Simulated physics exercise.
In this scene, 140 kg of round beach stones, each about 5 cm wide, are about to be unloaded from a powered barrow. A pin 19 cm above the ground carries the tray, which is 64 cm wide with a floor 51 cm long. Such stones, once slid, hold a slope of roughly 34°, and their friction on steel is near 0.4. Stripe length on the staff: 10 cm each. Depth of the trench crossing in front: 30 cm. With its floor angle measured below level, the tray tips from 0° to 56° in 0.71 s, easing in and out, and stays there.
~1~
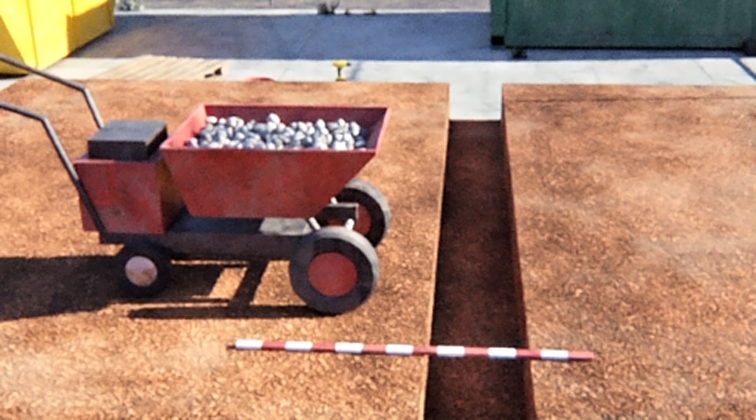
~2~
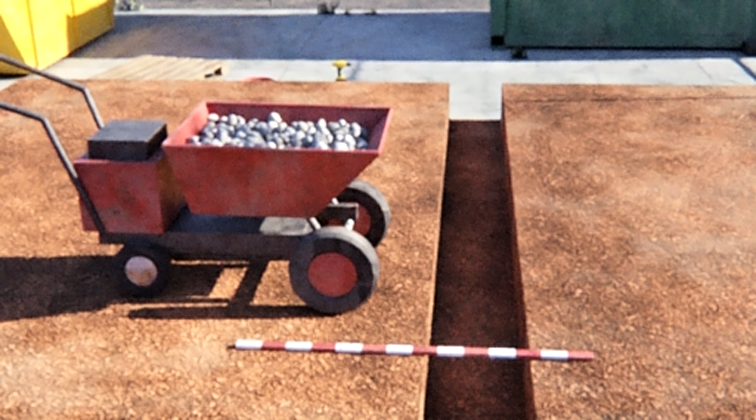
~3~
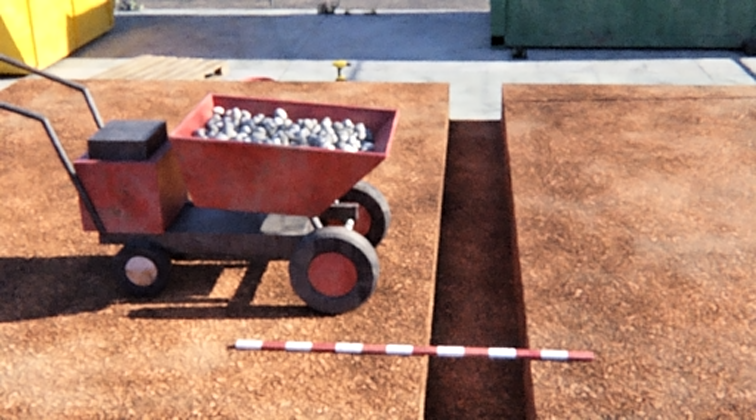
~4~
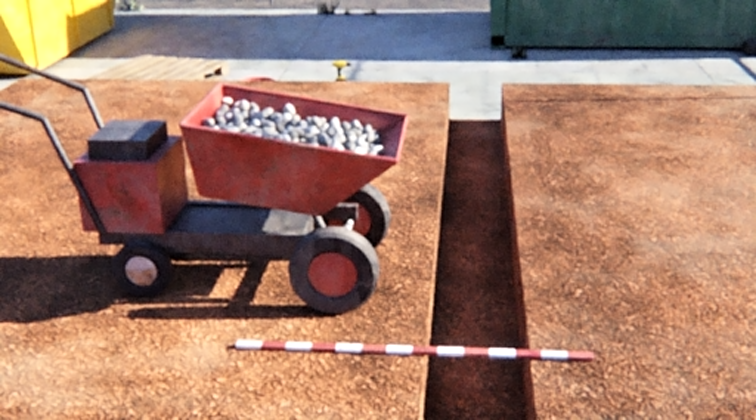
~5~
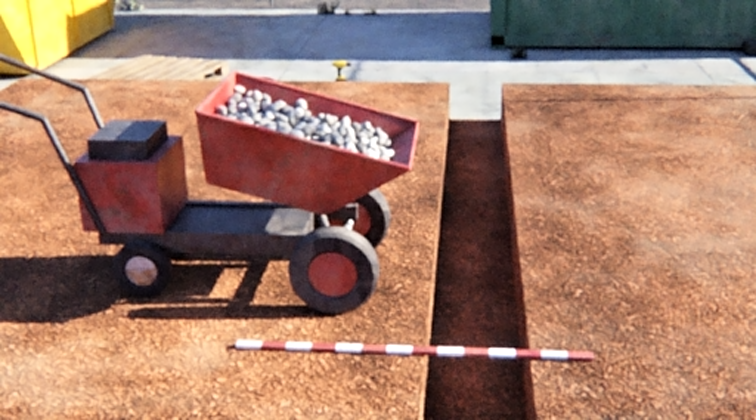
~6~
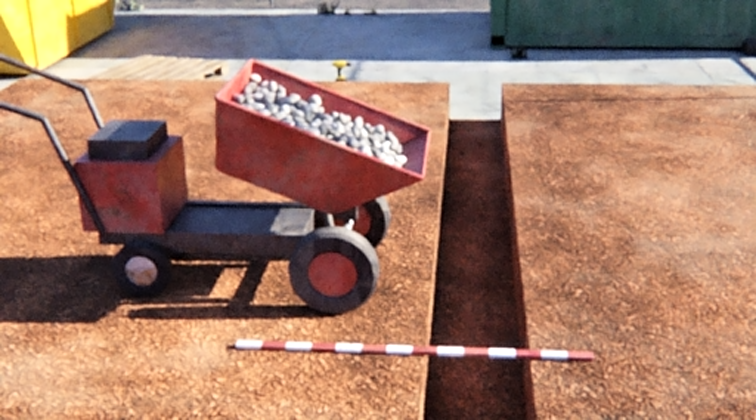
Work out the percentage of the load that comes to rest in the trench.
It works out at about 51 per cent of the load.
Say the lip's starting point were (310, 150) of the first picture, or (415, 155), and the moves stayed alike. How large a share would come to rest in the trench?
80 %, then 30 %.
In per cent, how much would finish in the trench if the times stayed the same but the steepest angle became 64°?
About 50%.
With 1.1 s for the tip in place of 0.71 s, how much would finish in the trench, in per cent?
60 %.
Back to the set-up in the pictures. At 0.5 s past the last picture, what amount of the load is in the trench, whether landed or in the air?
About 10 per cent by then.
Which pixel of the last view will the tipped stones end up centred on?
Somewhere near pixel (513, 320).
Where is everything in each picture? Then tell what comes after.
Lip at (377, 153), floor tilted 0°, highest stones at (286, 130), in the first frame.
The tray is at 1°, its lip at (379, 154); the top of the load is at (254, 128), in the second frame.
Lip at (387, 157), floor tilted 4°, highest stones at (243, 121), in the third frame.
Lip at (397, 162), floor tilted 9°, highest stones at (230, 112), in the fourth frame.
Lip at (410, 169), floor tilted 15°, highest stones at (242, 101), in the fifth frame.
Lip at (423, 179), floor tilted 22°, highest stones at (257, 90), in the sixth frame.
Then, 0.2 s after the last picture the floor is at 47°, 100 % in the tray; the foremost stones are at (443, 201).
Then, 0.5 s after the last picture the floor is at 56°, 89 % in the tray, 11 % in the trench; the foremost stones are at (518, 262).
Then, 0.9 s after the last picture the floor is at 56°, 46 % in the tray, 22 % in the trench, 32 % past the trench; the foremost stones are at (647, 294).
Then, 2.8 s after the last picture the floor is at 56°, 11 % in the tray, 51 % in the trench, 38 % past the trench; the foremost stones are past the picture's edge.
